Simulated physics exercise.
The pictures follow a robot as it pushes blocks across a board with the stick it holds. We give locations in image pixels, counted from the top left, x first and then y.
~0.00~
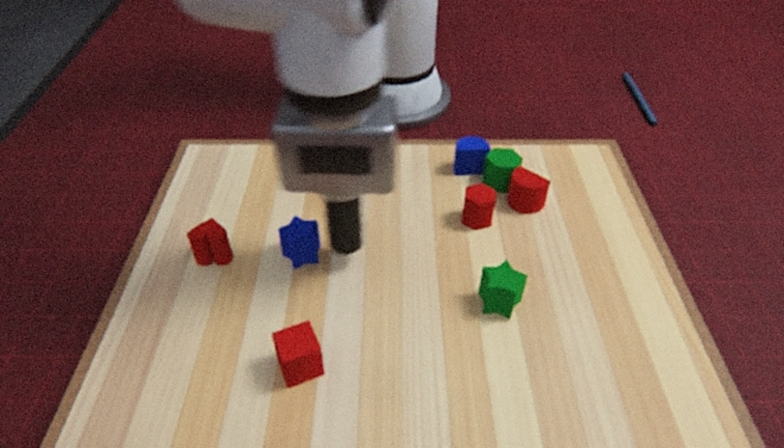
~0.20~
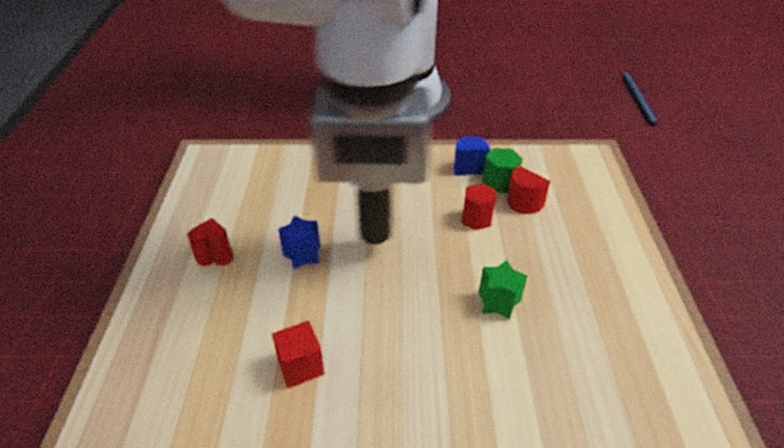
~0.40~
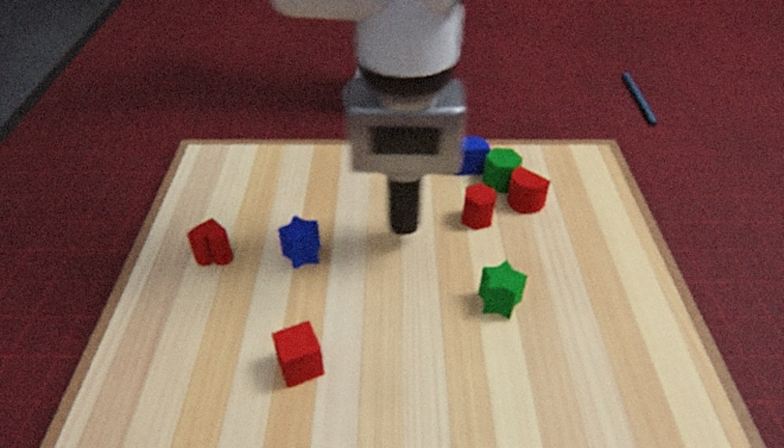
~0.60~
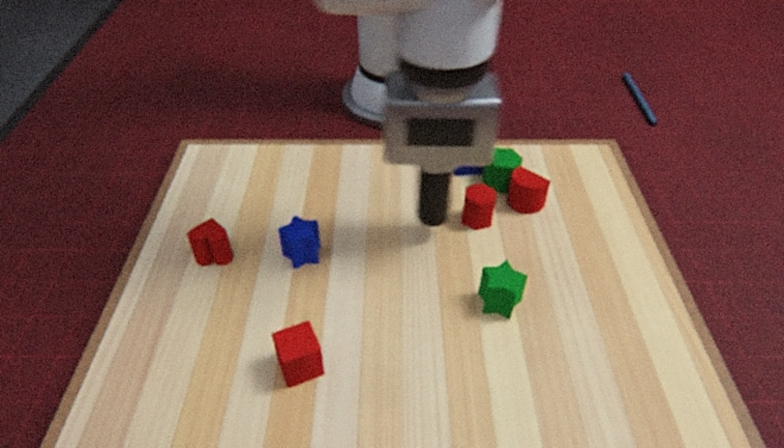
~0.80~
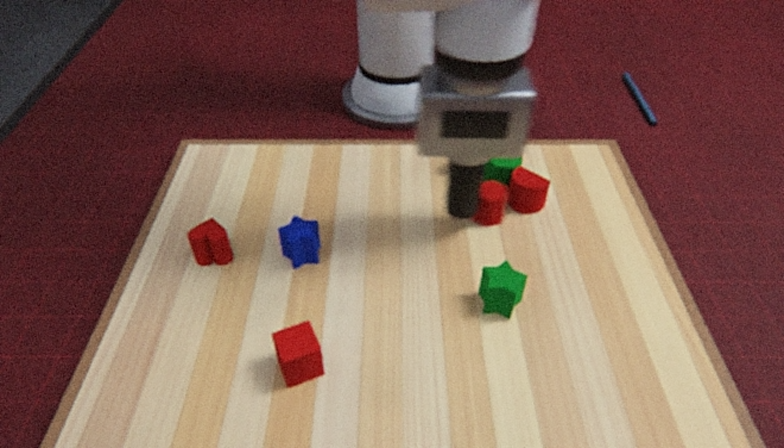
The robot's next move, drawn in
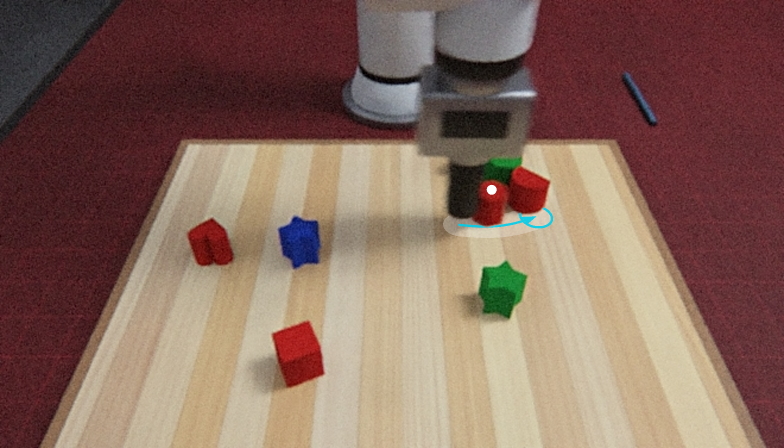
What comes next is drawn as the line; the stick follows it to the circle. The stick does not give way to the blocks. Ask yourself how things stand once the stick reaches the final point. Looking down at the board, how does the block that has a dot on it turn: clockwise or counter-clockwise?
It rotates counterclockwise.
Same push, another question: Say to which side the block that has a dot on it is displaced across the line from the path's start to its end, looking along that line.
Slides left.
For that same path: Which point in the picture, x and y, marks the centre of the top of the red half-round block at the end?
It comes to (547, 155).
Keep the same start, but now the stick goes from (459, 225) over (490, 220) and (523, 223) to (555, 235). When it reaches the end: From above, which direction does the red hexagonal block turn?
It spins against the clock.
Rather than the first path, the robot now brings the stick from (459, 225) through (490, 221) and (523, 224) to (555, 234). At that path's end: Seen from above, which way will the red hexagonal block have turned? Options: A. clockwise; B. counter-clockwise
B: Counter-clockwise.
Drawn move, from (459, 225) via (487, 227) and (513, 224), ending at (536, 216); the dot is on the red hexagonal block.
What follows on the original path. Halfway along, stick (503, 210); red hexagonal block (518, 182), turned 60° anticlockwise; red half-round block (538, 170), turned 25° clockwise.
At the end, stick (540, 200); red hexagonal block (534, 170), turned 110° anticlockwise; green hexagonal block still; red half-round block (547, 155), turned 40° clockwise.
